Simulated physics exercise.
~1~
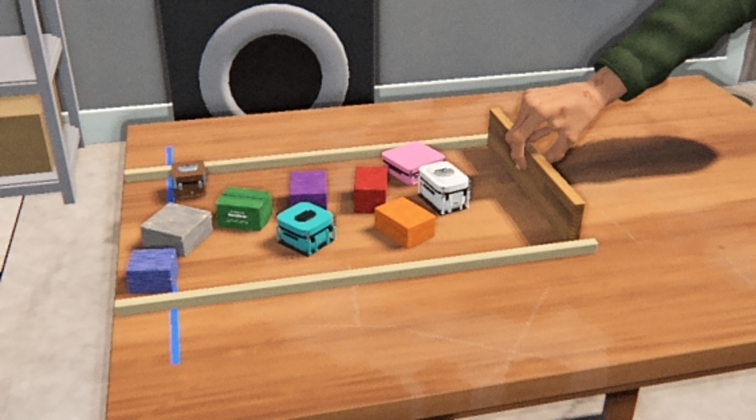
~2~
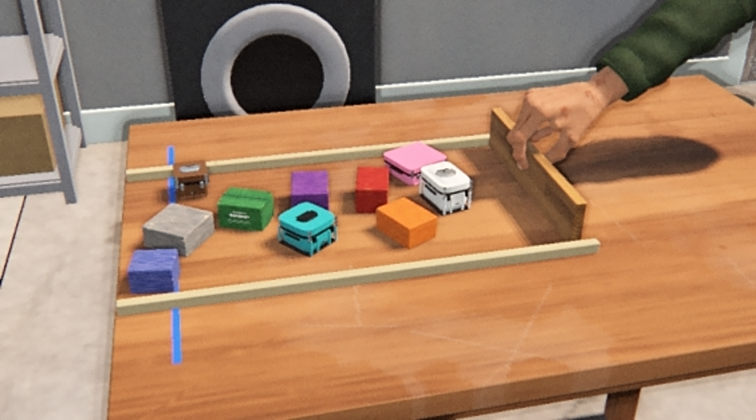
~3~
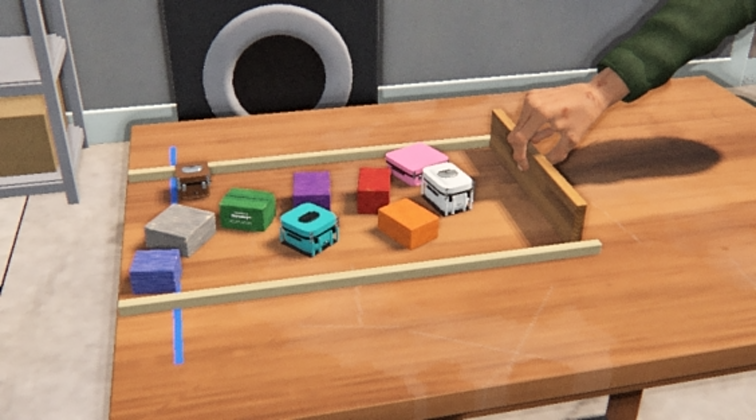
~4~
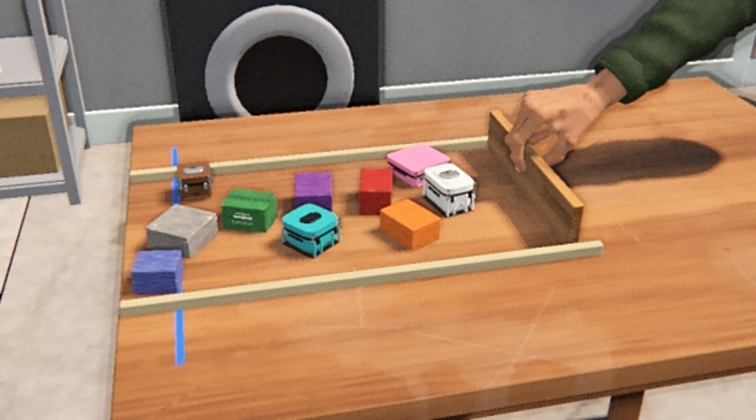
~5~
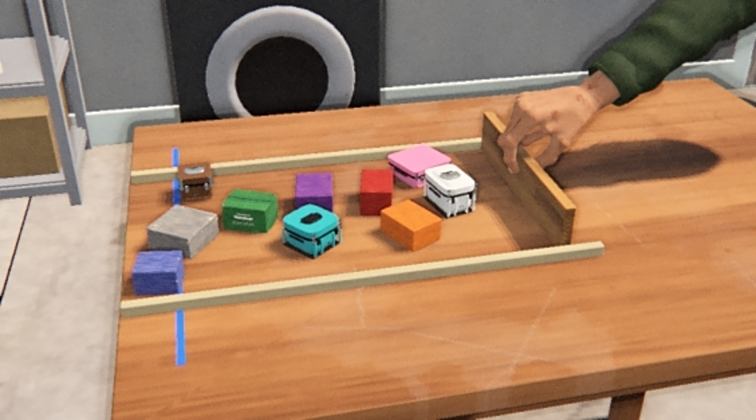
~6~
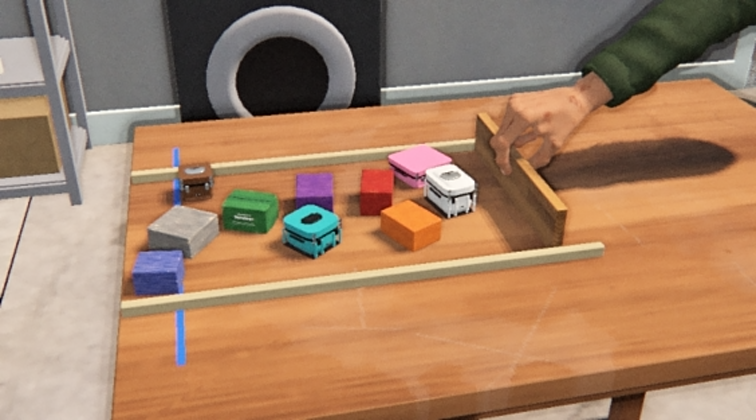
The video shows several small coloured blocks and cases resting between two pale strips on a wooden table, near blue tape, while a hand holds an upright wooden board at the right and then slides it slightly left toward them.
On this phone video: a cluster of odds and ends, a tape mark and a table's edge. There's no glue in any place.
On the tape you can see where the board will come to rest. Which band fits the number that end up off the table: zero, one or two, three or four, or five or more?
The band is five or more.
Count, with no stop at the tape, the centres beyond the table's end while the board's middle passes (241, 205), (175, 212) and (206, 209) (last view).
Respectively 1, 7 and 4.
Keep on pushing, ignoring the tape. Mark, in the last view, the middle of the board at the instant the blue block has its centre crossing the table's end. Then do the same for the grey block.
For the blue block at (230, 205), for the grey block at (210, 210).
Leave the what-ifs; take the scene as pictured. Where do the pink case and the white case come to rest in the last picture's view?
Answer: First (152, 190), after that (159, 220).
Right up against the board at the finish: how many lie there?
That number would be 3.
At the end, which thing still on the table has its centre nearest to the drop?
Red block.
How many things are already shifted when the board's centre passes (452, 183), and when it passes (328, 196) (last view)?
2, then 7.
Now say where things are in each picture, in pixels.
Blue block (153, 271); grey block (177, 229); brown case (190, 180); board (530, 171); tape (172, 232), in the first picture.
Grey block (179, 229); red block (372, 190), in the second picture.
Brown case (194, 181); white case (447, 188), in the third picture.
Blue block (158, 272); board (530, 173), in the fourth picture.
Grey block (183, 231); turquoise case (311, 231), in the fifth picture.
Blue block (159, 273); grey block (184, 231); brown case (196, 183); board (515, 176); tape (178, 234), in the sixth picture.
Soon after, none off yet; blue block at rest near (159, 273); grey block at rest near (184, 231); brown case at rest near (196, 183).
After that, none off yet; blue block at rest near (159, 273); grey block displaced a little near (169, 236); brown case at rest near (196, 183).
In the end, the number that fall off is five or more; gone, purple block, turquoise case, green box, brown case, grey block and blue block.
